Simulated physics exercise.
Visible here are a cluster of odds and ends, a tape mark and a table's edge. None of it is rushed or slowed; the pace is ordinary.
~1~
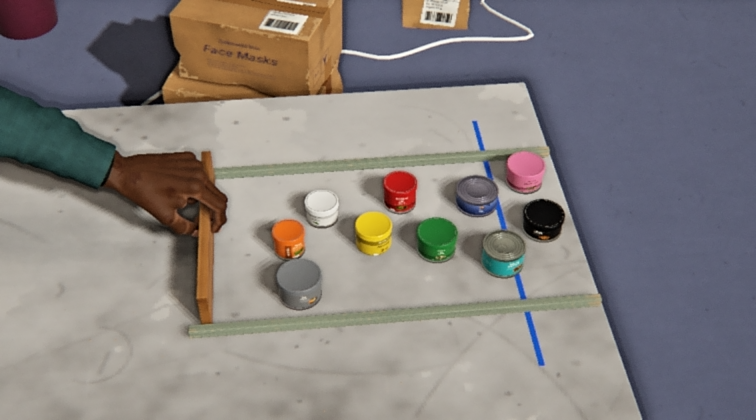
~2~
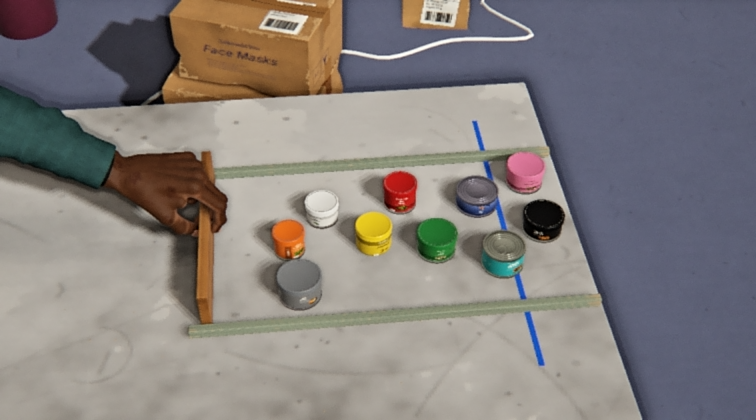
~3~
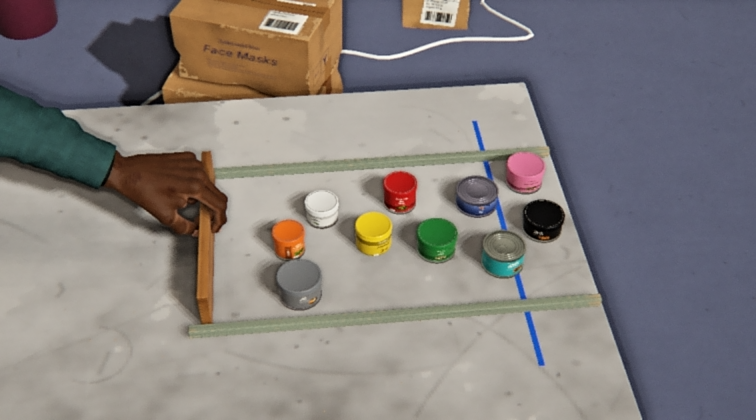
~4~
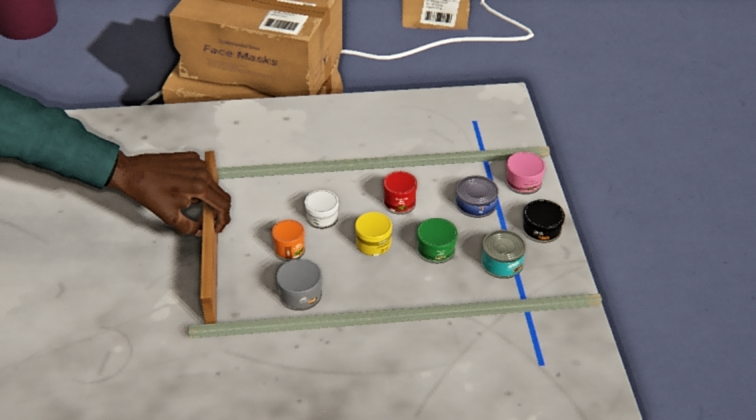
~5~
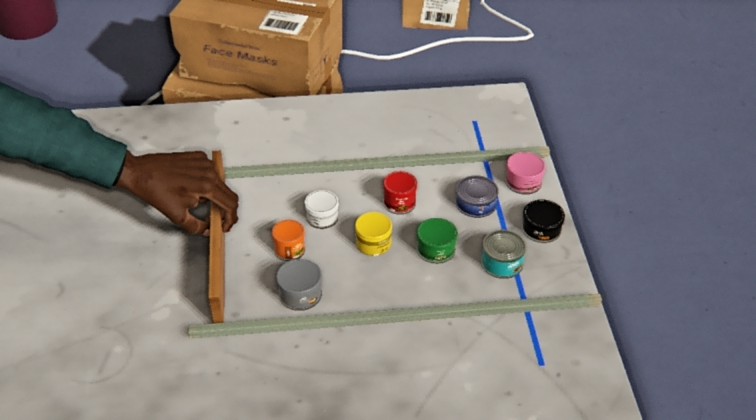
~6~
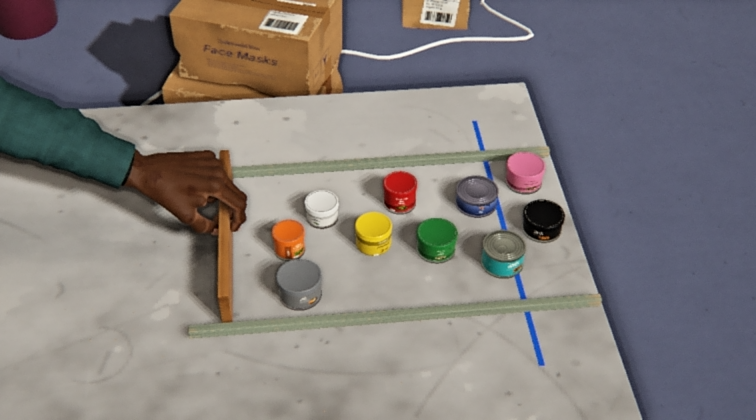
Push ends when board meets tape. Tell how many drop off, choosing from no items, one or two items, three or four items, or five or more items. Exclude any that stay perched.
The way I see it, one or two of them end up off the end.
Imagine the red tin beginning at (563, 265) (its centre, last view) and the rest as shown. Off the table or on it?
From that start, the object then does not stay.
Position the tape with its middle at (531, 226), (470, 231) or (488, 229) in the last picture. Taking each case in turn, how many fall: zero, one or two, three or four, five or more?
First at least five, next zero, finally not one.
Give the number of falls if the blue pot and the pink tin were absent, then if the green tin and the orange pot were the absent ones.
In the first try 0, in the other 0.
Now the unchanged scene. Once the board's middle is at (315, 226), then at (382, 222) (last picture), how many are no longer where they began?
In order, the tallies are 3 and 6.
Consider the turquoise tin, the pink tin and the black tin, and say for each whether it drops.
At the end the turquoise tin is still there, the pink tin is no longer there and the black tin is no longer there.
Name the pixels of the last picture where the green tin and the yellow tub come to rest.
The green tin stops around (532, 245); the yellow tub around (548, 208).
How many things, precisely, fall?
2.
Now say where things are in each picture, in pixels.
In the first frame, black tin (543, 221); pink tin (525, 173); turquoise tin (503, 254); board (207, 234); tape (504, 228).
In the second frame, pink tin (525, 173); grey pot (300, 285).
In the third frame, turquoise tin (503, 254); white tin (322, 209).
In the fourth frame, black tin (543, 221); red tin (400, 193).
In the fifth frame, pink tin (525, 173); orange pot (289, 240).
In the sixth frame, black tin (543, 221); pink tin (525, 173); turquoise tin (503, 254); board (226, 233); tape (504, 228).
Soon after, none off yet; black tin at rest near (543, 221); pink tin at rest near (525, 173); turquoise tin at rest near (503, 254).
By the end, the number that fall off is one or two; fallen, pink tin and black tin.
